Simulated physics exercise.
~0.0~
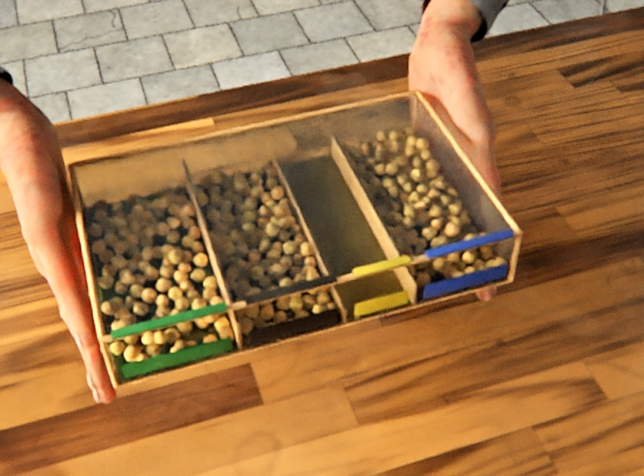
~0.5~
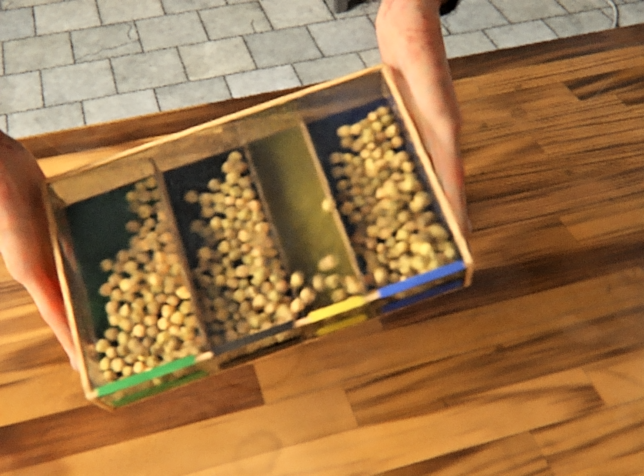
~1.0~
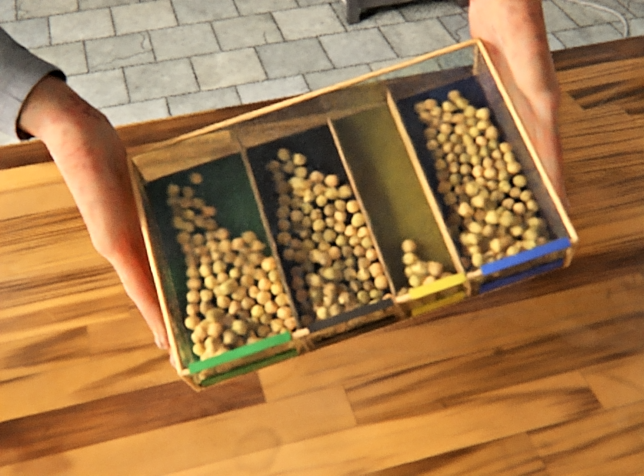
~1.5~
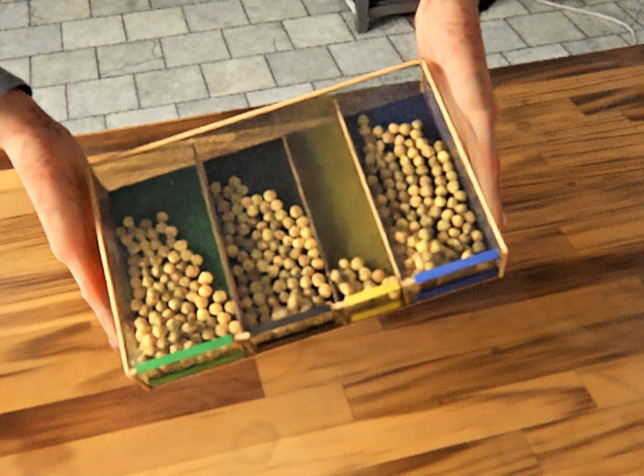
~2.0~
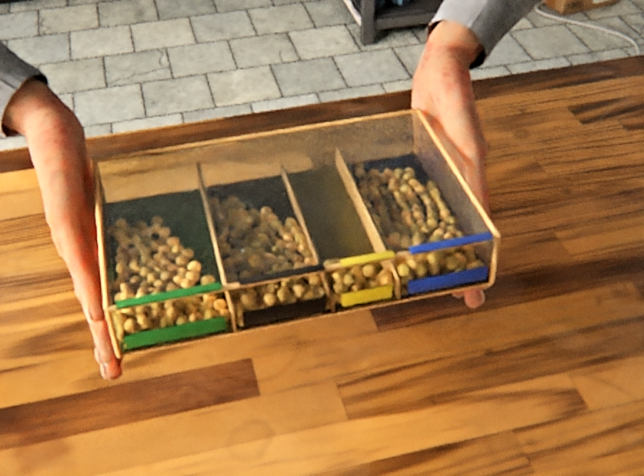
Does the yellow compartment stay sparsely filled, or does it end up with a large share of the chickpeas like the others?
The yellow compartment stays sparsely filled, with only a small cluster of chickpeas at its front. The green, black and blue compartments each end with a much larger share.
